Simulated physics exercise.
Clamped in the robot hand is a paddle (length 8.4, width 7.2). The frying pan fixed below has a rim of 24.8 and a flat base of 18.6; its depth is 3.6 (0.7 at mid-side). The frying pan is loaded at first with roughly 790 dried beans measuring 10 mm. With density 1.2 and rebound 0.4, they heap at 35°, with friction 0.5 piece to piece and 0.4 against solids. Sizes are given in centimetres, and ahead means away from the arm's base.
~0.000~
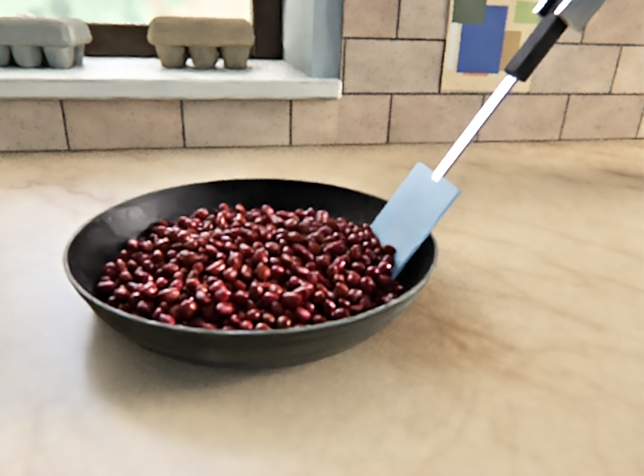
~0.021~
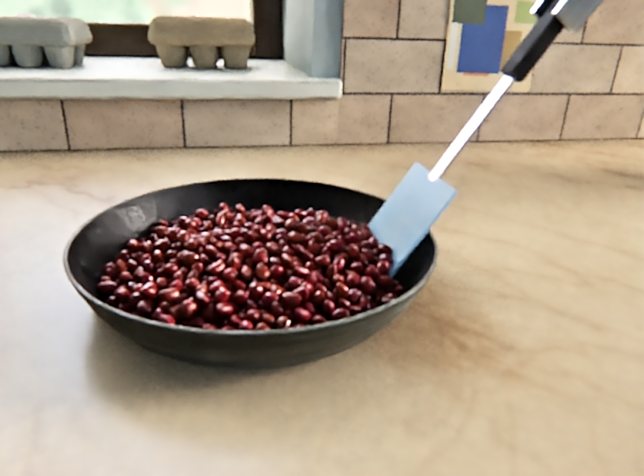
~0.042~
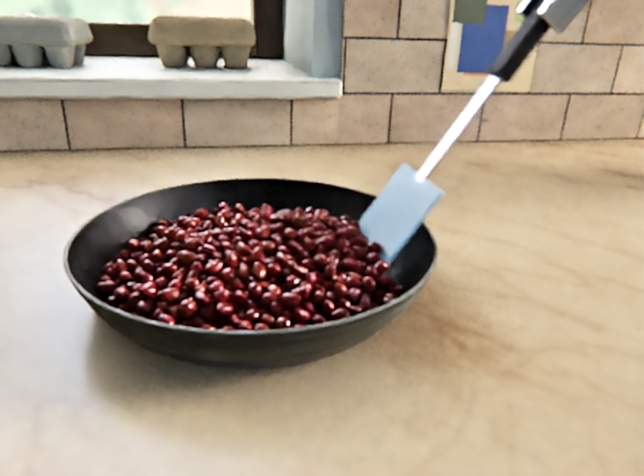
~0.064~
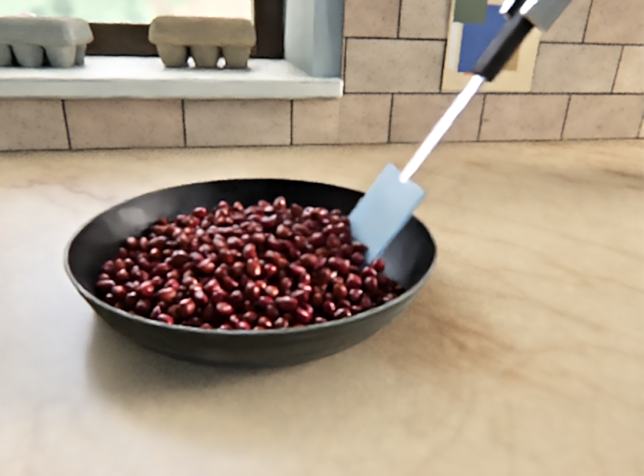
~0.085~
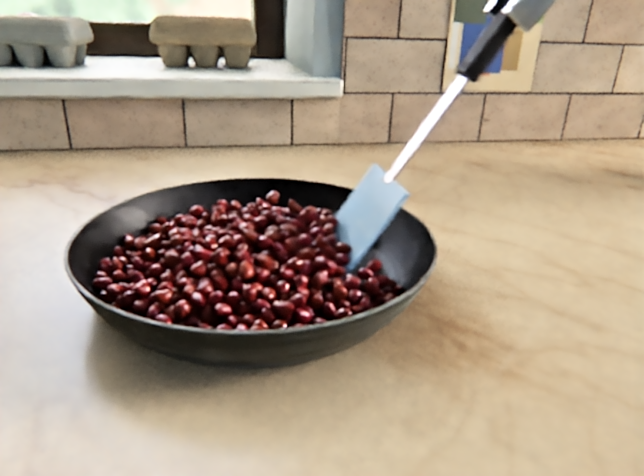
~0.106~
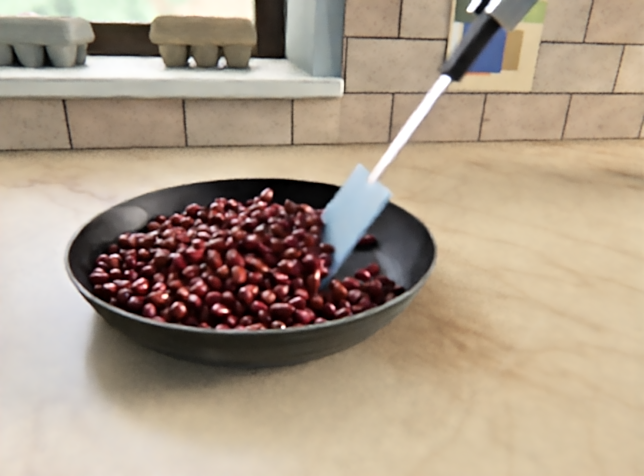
A robot hand moves a blue paddle left through dark red beans in a pan.
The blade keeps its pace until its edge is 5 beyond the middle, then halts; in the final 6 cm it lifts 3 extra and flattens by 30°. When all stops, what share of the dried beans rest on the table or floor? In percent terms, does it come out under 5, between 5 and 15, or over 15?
It comes out under 5 %.
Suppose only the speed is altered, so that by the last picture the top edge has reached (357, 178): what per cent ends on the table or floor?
That share would be about 0 percent.
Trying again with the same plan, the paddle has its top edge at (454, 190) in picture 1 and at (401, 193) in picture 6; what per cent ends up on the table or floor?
0 per cent.
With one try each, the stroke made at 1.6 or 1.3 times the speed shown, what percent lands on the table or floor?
Estimates in order: 5 per cent, 5 per cent.
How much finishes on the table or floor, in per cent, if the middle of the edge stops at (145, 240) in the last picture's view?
Some 5 per cent.
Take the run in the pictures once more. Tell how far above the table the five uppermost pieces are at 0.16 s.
Estimated height above table: Approx. 4 cm.
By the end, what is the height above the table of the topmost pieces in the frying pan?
Some 5.5 cm.
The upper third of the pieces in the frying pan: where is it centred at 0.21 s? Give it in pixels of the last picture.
Around (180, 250).
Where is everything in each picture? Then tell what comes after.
In the first frame, paddle top edge at (439, 175), sloping 56°; upper third of the load around (265, 248), from x 105 to 400, top at y 210; 788 in the frying pan.
In the second frame, paddle top edge at (436, 175), sloping 56°; upper third of the load around (266, 248), from x 105 to 400, top at y 210.
In the third frame, paddle top edge at (422, 176), sloping 56°; upper third of the load around (270, 246), from x 105 to 400, top at y 205.
In the fourth frame, paddle top edge at (407, 177), sloping 56°; upper third of the load around (262, 244), from x 105 to 400, top at y 205.
In the fifth frame, paddle top edge at (391, 177), sloping 56°; upper third of the load around (252, 243), from x 100 to 400, top at y 200.
In the sixth frame, paddle top edge at (374, 178), sloping 56°; upper third of the load around (243, 245), from x 100 to 400, top at y 195; 788 in the frying pan.
By 0.16 s, sloping 54°, highest piece 4 above the table; 788 in the frying pan.
By 0.21 s, sloping 39°, highest piece 5 above the table; 788 in the frying pan.
By 0.44 s, sloping 26°, highest piece 5 above the table; 785 in the frying pan, 3 on the table or floor.
By 1.49 s, sloping 26°, highest piece 5 above the table; 784 in the frying pan, 4 on the table or floor.
Final count, 784 in the frying pan, 4 on the table or floor. That is 1 % on the table or floor.
